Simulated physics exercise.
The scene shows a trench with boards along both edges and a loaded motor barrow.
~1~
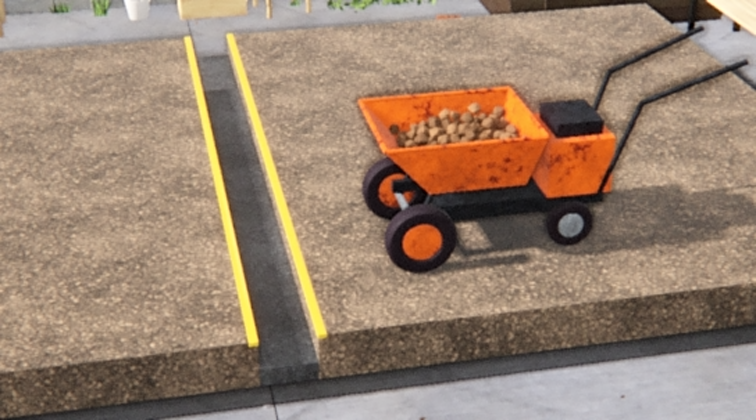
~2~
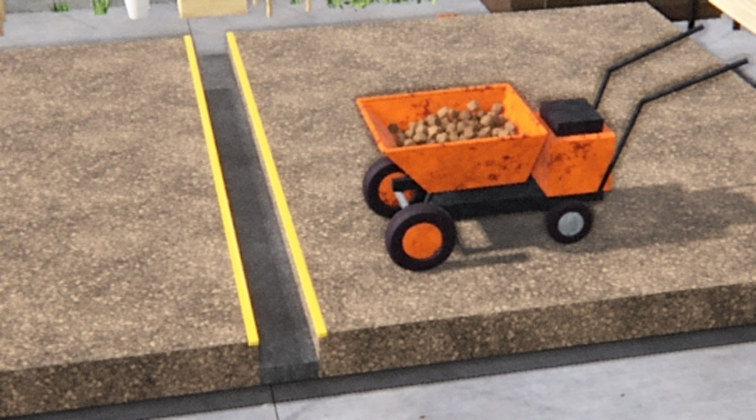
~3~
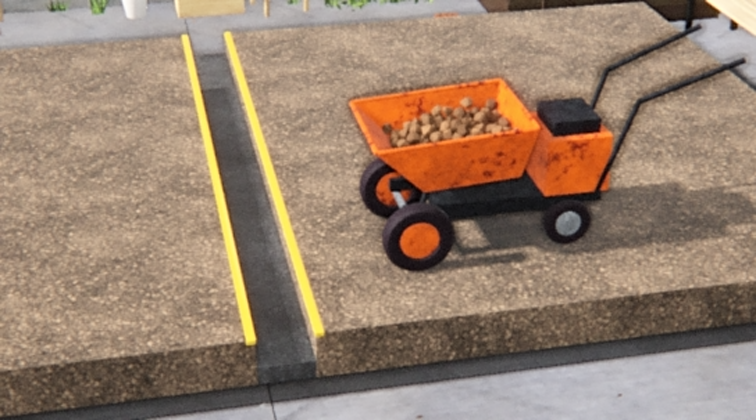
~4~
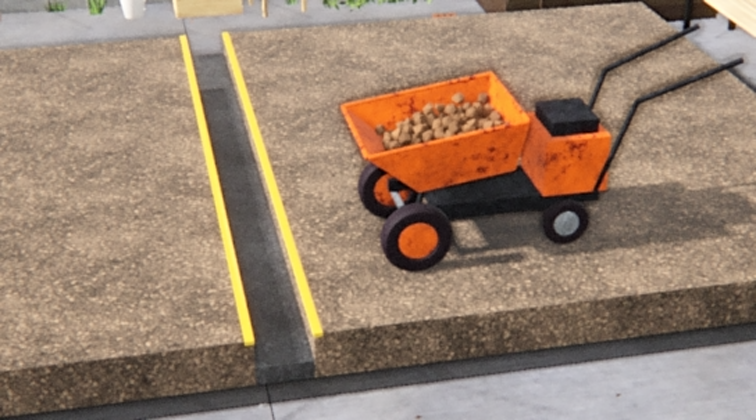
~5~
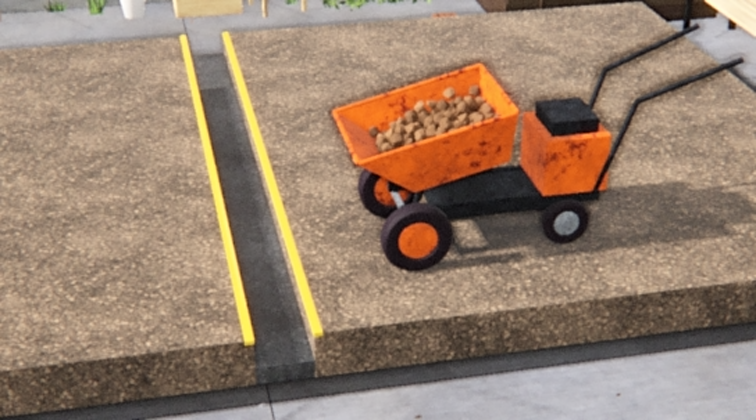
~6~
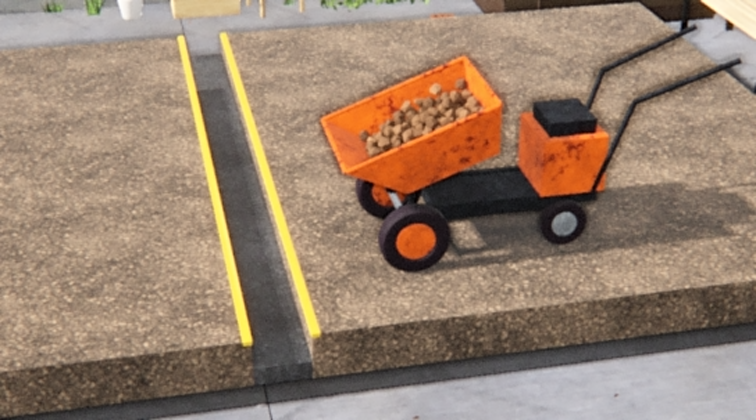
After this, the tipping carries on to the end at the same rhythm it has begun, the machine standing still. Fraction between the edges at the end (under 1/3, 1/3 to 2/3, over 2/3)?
Over 2/3.
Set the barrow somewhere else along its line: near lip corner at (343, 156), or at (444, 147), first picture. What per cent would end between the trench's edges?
First spot: About 50 percent; second spot: About 40 percent.
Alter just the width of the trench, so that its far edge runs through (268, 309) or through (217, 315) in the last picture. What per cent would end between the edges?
First try: About 50 %; second try: About 100 %.
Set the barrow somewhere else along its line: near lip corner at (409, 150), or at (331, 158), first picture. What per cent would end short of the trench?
About 20 and 0 per cent.
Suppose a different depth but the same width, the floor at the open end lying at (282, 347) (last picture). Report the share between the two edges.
It works out to some 70 per cent.
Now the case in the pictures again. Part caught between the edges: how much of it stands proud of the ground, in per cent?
Estimate: Around 15 %.
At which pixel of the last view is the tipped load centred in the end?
The centre settles at about (261, 267).
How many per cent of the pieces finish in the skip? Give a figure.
Some 0 per cent.
Just after the last frame, skip tipped steeply; every one in the skip.
A moment on, skip tipped right over; the larger part in the skip; just a few short of the trench; roughly a quarter in or heaped over the trench; just a few falling.
Further on, skip tipped right over; about a tenth in the skip; just a few short of the trench; the larger part in or heaped over the trench; about a tenth beyond it.
When it is over, skip tipped right over; about a tenth short of the trench; the larger part in or heaped over the trench; about a tenth beyond it.
